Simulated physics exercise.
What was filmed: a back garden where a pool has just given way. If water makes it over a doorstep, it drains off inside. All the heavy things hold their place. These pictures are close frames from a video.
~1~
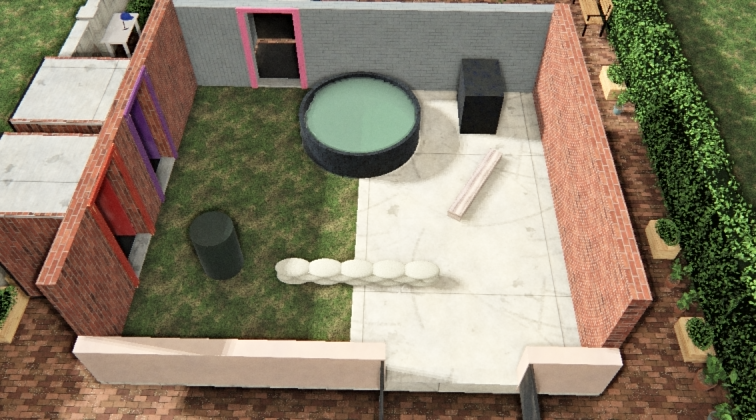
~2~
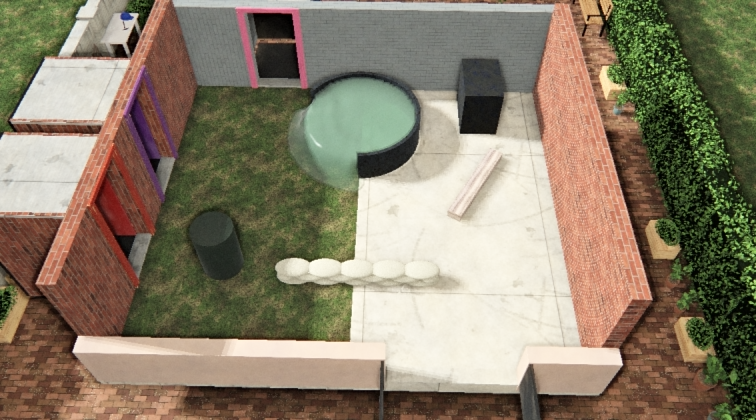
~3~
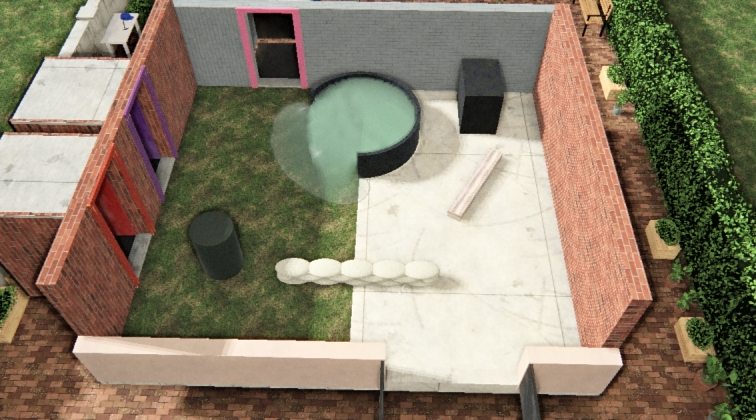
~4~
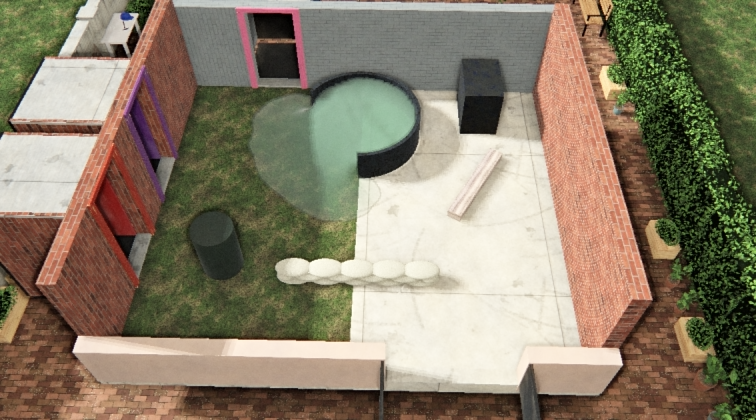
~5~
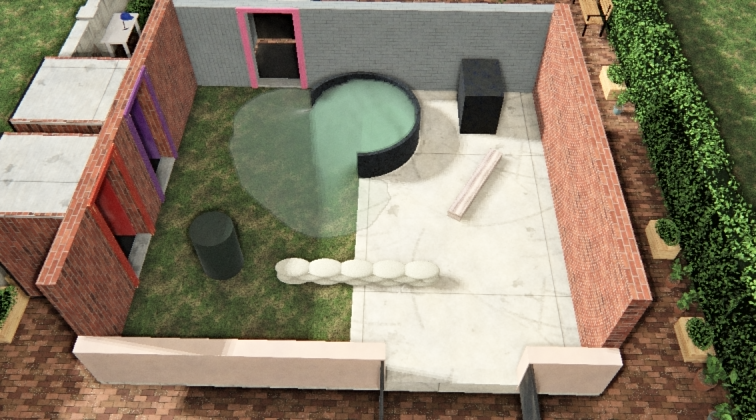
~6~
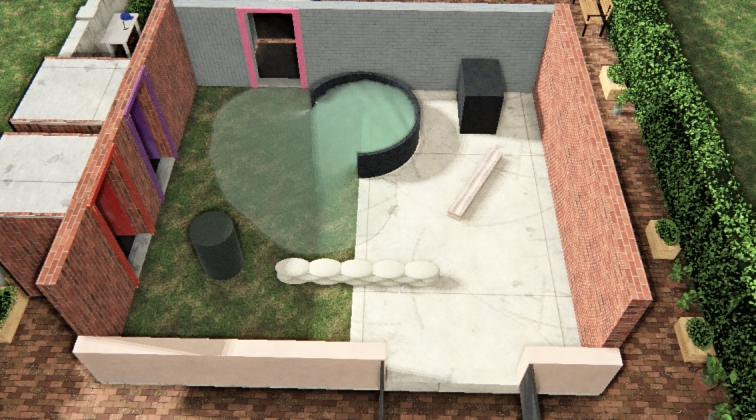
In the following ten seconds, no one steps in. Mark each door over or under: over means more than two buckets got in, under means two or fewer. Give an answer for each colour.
Purple door - over, red door - over, pink door - over.
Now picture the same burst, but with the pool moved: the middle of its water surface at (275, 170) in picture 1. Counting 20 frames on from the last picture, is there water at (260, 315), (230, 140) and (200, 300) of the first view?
Point by point: Swamped; swamped; swamped.
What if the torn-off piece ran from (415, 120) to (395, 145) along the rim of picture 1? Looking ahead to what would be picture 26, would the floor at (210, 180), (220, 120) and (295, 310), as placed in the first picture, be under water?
Untouched, untouched, untouched.
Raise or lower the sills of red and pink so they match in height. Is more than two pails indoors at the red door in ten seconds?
Note, one by one - red door comes in high.
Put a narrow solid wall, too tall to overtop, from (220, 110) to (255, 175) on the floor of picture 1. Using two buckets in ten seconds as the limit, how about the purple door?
The way I read it, the purple door does not reach the mark.
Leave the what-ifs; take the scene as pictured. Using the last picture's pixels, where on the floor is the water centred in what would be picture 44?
I'd place it roughly at (281, 197).
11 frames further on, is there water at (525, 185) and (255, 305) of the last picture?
Lab note, in the order given: Unwetted; wet through.
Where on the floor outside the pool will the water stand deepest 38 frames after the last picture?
Close to (338, 96), I'd say.
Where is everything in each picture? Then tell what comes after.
The round tank at (360, 114) is whole and still, in the first picture.
The front is at (356, 187), out from the gap at (310, 148), in the second picture.
Water pours out at (310, 149) and has run to (359, 198), in the third picture.
Water pours out at (310, 150) and has run to (362, 211), in the fourth picture.
Water pours out at (310, 150) and has run to (361, 225), in the fifth picture.
The front is at (320, 250), out from the gap at (310, 150), in the sixth picture.
A moment on, water covers 35 % of the floor; the purple door wet at the sill, nothing in, the red door not reached, the pink door under two buckets in.
Next, water covers 40 % of the floor; the purple door under two buckets in, the red door not reached, the pink door under two buckets in.
Then, water covers 55 % of the floor; the purple door over two buckets in, the red door over two buckets in, the pink door under two buckets in.
Later, water covers 70 % of the floor; the purple door over two buckets in, the red door over two buckets in, the pink door over two buckets in.
In the end, water covers 90 % of the floor; the purple door over two buckets in, the red door over two buckets in, the pink door over two buckets in.
